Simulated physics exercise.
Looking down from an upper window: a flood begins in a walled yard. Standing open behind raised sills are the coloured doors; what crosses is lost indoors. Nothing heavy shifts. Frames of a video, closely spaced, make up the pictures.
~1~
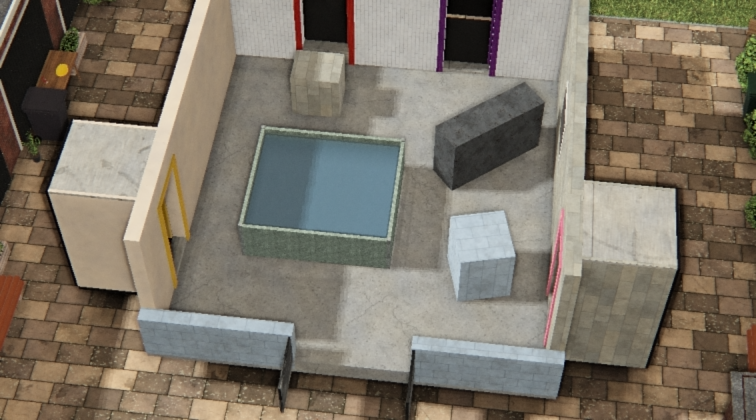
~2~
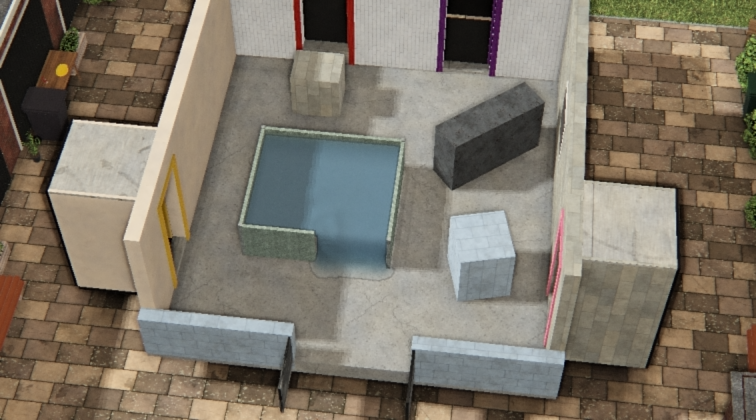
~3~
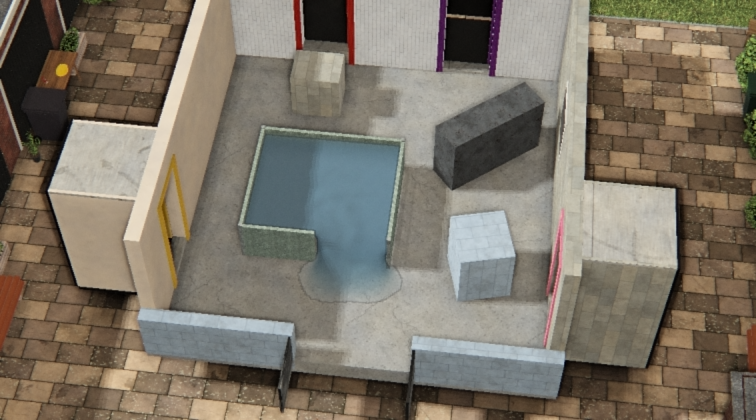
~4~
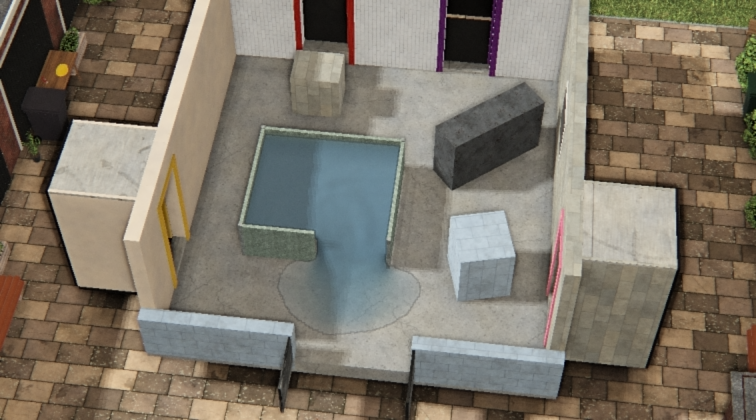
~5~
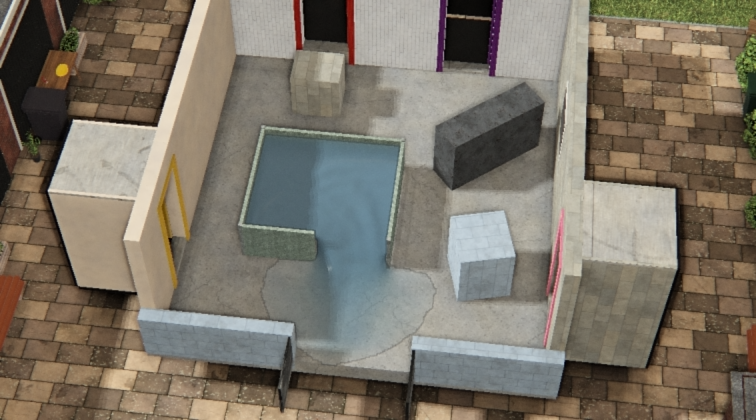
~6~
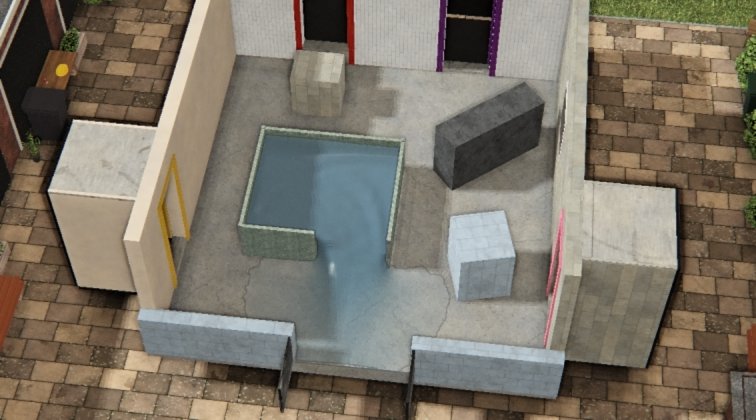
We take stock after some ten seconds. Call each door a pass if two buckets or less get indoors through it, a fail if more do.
Purple door: Pass, yellow door: Pass, pink door: Pass, red door: Pass.
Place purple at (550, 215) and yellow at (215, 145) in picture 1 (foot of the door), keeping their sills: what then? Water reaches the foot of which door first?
Going by the pictures, it's the door marked pink.
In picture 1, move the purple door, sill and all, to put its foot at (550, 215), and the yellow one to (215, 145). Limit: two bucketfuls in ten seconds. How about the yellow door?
Then: Yellow door lets less in.
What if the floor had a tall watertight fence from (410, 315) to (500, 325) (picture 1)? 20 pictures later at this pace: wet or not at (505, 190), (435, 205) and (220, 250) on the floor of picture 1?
Results in order: Bone-dry / bone-dry / swamped.
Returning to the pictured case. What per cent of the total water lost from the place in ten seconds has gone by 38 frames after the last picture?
Close to 80 per cent.
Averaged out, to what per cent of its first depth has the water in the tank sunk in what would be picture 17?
Roughly 58 %.
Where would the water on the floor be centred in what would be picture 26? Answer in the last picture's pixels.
I'd mark it close to (335, 245).
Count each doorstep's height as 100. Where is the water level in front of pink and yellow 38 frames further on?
I'd put it at close to 50 and 60 per cent.
A moment on, water covers 20 % of the floor; the purple door not reached, the yellow door not reached, the pink door not reached, the red door not reached.
Next, water covers 25 % of the floor; the purple door not reached, the yellow door wet at the sill, nothing in, the pink door wet at the sill, nothing in, the red door not reached.
Then, water covers 40 % of the floor; the purple door not reached, the yellow door wet at the sill, nothing in, the pink door under two buckets in, the red door not reached.
Later, water covers 60 % of the floor; the purple door not reached, the yellow door wet at the sill, nothing in, the pink door under two buckets in, the red door not reached.
In the end, water covers 80 % of the floor; the purple door wet at the sill, nothing in, the yellow door wet at the sill, nothing in, the pink door under two buckets in, the red door wet at the sill, nothing in.
